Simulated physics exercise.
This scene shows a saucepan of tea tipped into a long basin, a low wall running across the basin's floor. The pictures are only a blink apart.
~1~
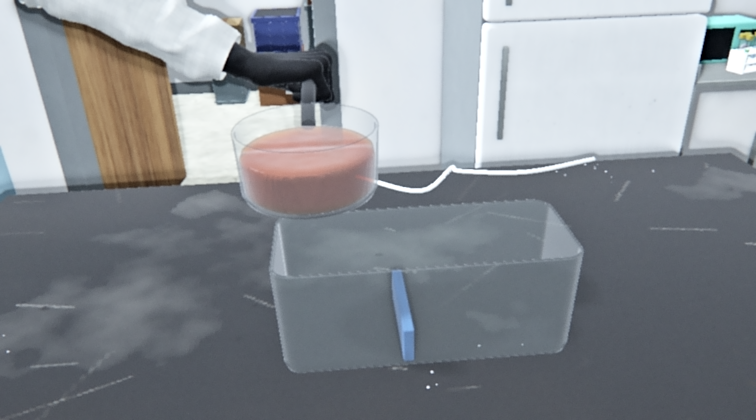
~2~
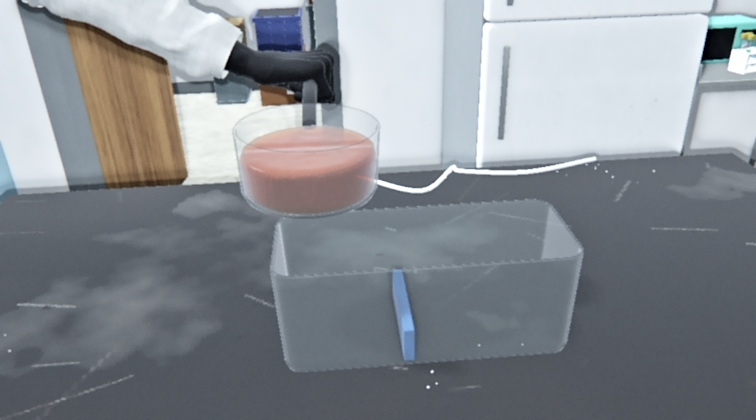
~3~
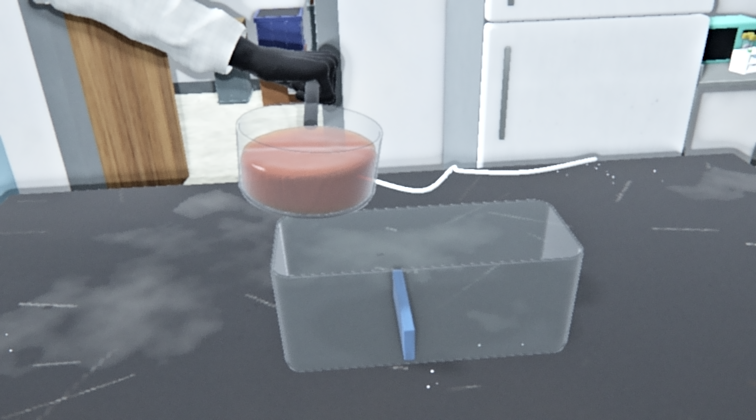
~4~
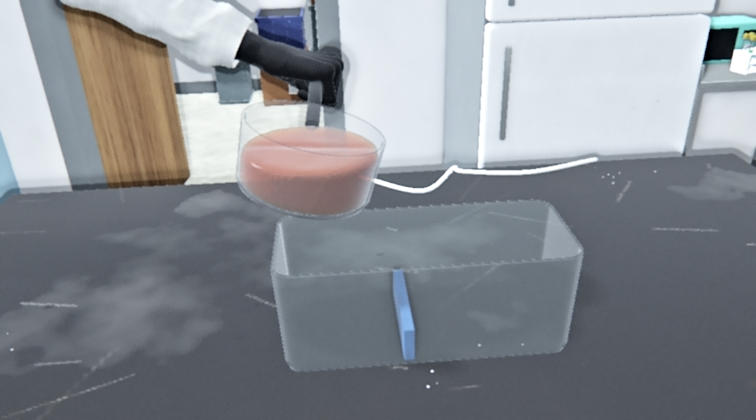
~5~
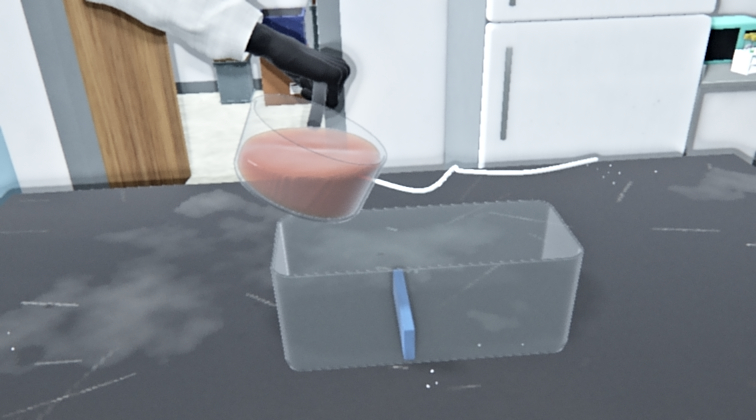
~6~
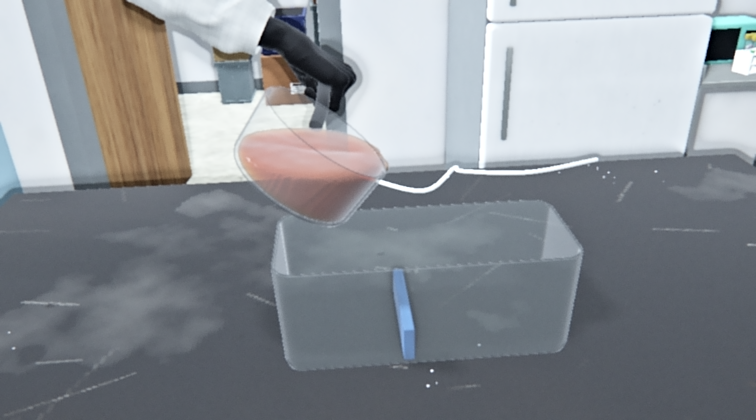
A black-gloved hand holds a clear round container of pinkish-red liquid nearly level above the left side of a long, empty transparent basin with a low blue wall inside. The hand then tilts the container steadily down to the right, and the liquid shifts toward the lowered rim.
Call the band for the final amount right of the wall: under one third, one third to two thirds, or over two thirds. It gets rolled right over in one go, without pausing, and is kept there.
Band: One third to two thirds.
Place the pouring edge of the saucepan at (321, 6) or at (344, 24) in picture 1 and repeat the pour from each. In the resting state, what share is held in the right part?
About 35 per cent, then about 50 per cent.
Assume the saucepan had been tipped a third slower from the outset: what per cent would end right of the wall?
Roughly 65 %.
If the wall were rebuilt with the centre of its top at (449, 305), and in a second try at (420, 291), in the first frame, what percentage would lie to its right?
The first placement gives around 30 percent, the second 25 percent.
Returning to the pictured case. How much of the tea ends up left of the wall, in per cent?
About 45 per cent.
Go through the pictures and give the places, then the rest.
The first picture shows tilt 0°; pouring edge (377, 124); surface from (239, 151) to (375, 143); the long basin's rim runs from (274, 246) to (565, 227); the wall's top is at (402, 299).
The second picture shows tilt 2°; pouring edge (378, 126); surface from (240, 150) to (375, 143).
The third picture shows tilt 7°; pouring edge (381, 132); surface from (242, 148) to (376, 145).
The fourth picture shows tilt 15°; pouring edge (384, 142); surface from (242, 147) to (378, 147).
The fifth picture shows tilt 25°; pouring edge (385, 155); surface from (239, 146) to (382, 150).
The sixth picture shows tilt 37°; pouring edge (384, 169); surface from (238, 141) to (384, 160); 2 per cent is over the edge.
A moment on, the tilt is 104° and 20 per cent is still to pour, 17 is left of the wall and 35 right of it.
Next, the tilt is 107° and 4 per cent is still to pour, 35 is left of the wall and 57 right of it.
Then the tilt is 107° and 0 per cent is still to pour, 43 is left of the wall and 54 right of it.
Later the tilt is 107° and 0 per cent is still to pour, 44 is left of the wall and 54 right of it.
At rest 44 per cent lies left of the wall, 54 right of it and 2 outside.
